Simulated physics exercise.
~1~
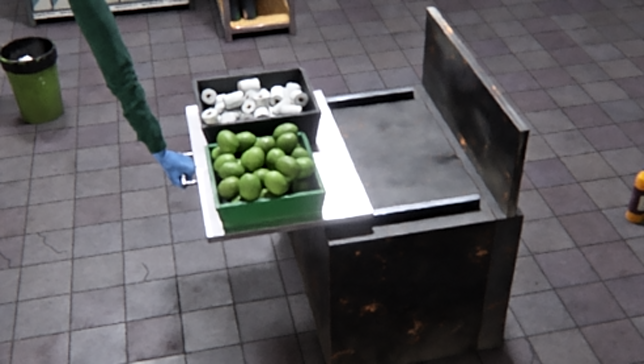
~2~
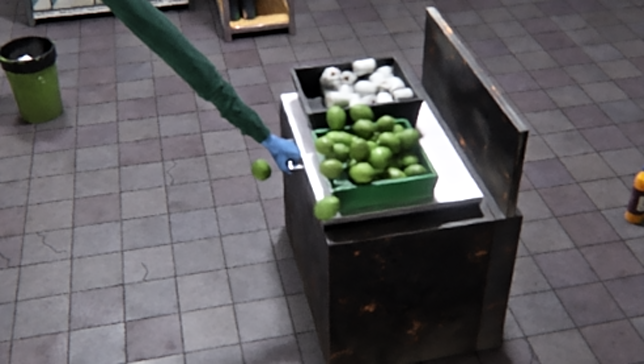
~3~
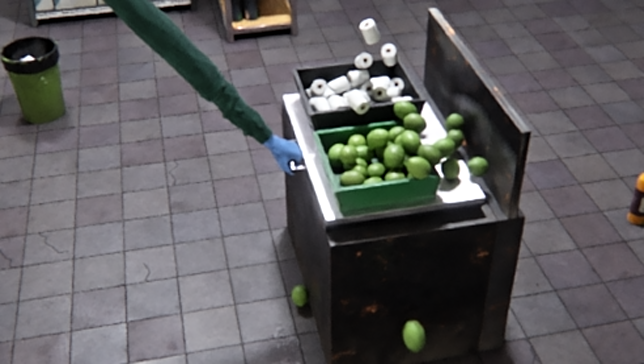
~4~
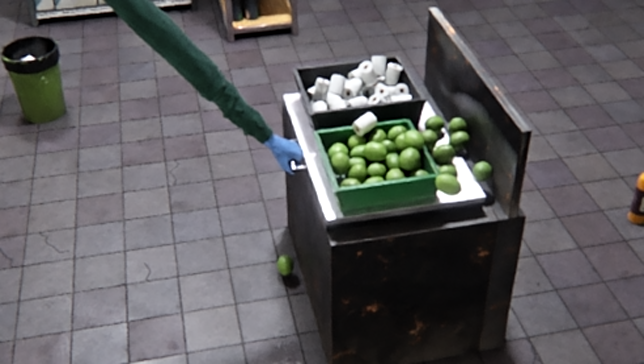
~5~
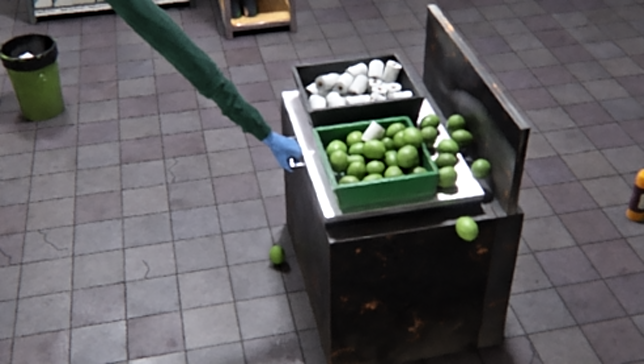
Shelf with trays of limes and paper rolls sliding right under a gloved hand, stopping abruptly, limes spilling onto shelf and floor.
